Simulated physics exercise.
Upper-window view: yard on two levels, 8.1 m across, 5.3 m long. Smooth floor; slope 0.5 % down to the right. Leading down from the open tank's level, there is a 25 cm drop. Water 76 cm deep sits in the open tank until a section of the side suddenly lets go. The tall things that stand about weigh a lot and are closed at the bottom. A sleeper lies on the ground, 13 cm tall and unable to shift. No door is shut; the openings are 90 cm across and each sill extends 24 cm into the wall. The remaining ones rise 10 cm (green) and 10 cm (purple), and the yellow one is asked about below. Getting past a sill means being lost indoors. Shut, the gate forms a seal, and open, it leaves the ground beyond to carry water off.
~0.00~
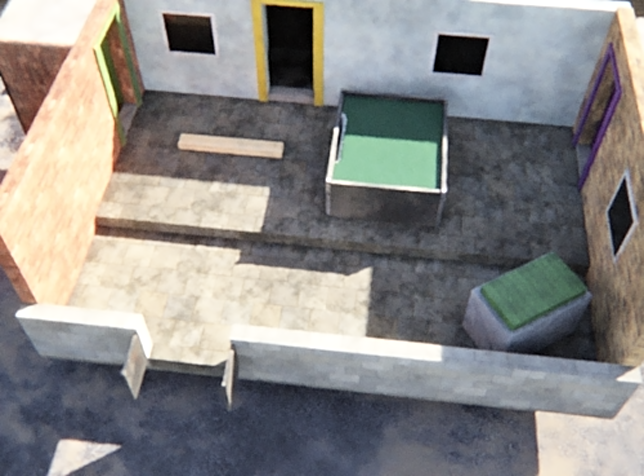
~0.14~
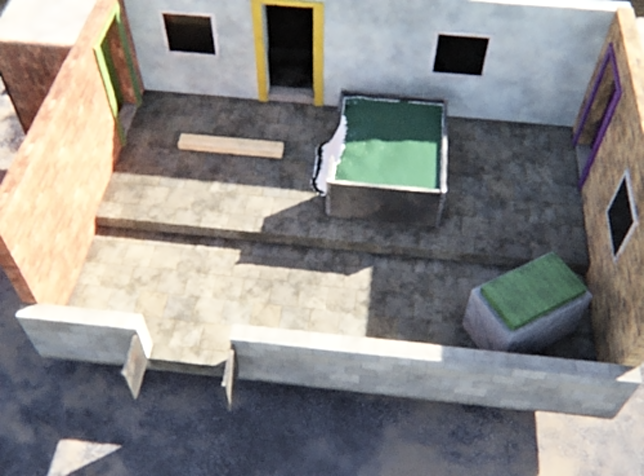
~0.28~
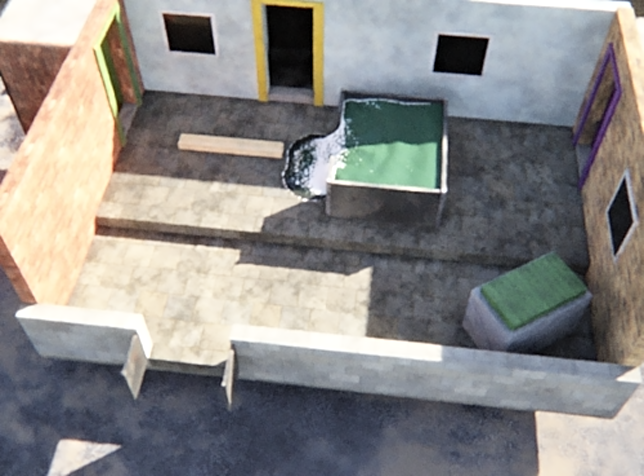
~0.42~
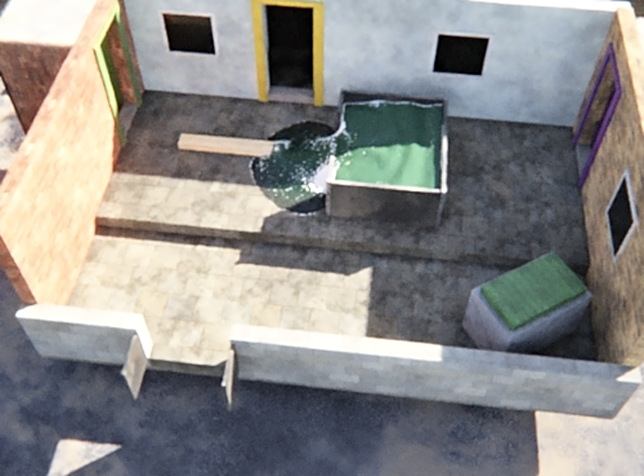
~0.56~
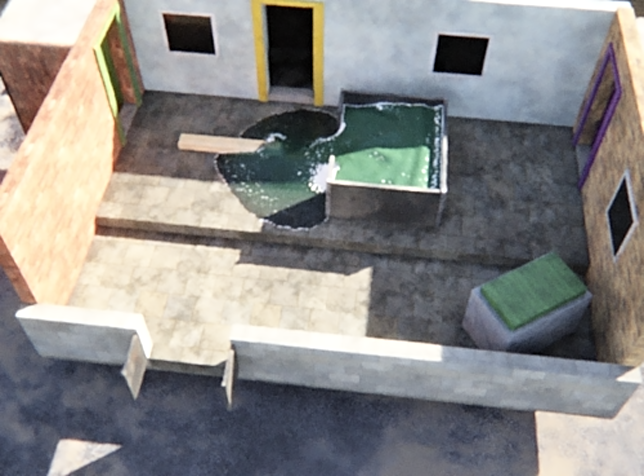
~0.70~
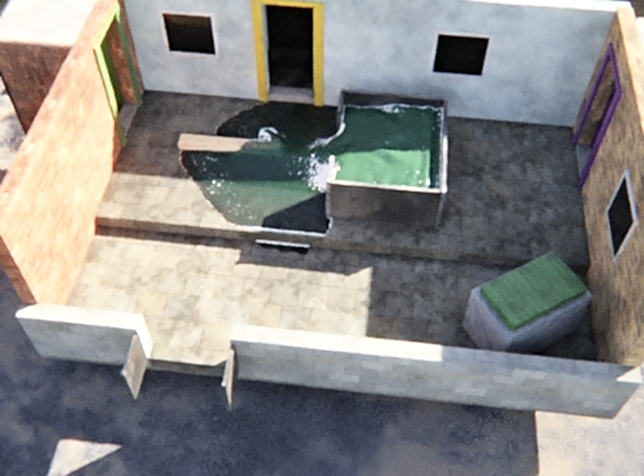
A large open tank of green water stands on the upper level of a walled, paved yard, seen from a high window by a still camera. A pale wooden sleeper lies to its left, a yellow-framed doorway is behind, and a green-topped block sits at lower right. Water bursts from the tank's left side, foaming, and spreads leftward around the sleeper and forward to the step.
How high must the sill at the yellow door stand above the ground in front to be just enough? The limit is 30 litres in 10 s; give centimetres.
8.5 cm.
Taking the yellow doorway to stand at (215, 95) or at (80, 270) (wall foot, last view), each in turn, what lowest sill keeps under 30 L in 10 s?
In turn: Roughly 13.0 cm, roughly 14.0 cm.
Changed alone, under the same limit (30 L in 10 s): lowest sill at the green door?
For the green door, about 21 cm.
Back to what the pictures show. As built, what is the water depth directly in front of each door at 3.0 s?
In cm - yellow: 8, green: 26, purple: 0.
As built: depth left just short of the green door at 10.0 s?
6.5 cm.
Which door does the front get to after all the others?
The purple one comes last.
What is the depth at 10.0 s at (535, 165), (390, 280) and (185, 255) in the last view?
Roughly 1, 5 and 8 centimetres.
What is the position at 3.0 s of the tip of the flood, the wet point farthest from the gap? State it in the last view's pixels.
Roughly at (56, 333) in the last view.
After 1.4 s water covers 35 % of the floor, deepest (35 cm) near (321, 170); 11 cm at the yellow door, 0 litres in over its 15 cm sill.
After 3.0 s water covers 45 % of the floor, deepest (38 cm) near (56, 333); 8 cm at the yellow door, 1 litre in over its 15 cm sill.
After 10.0 s water covers 80 % of the floor, deepest (16 cm) near (539, 386); 8 cm at the yellow door, 1 litre in over its 15 cm sill.
At the yellow door as built, the water arrived by 0.7 s and peaked near 11 cm at 1.6 s.
Run again over the same 10 s with other heights there, 58 litres in over 7 cm, 16 litres over 10 cm. The limit of 30 litres is kept from about 8.5 cm up.
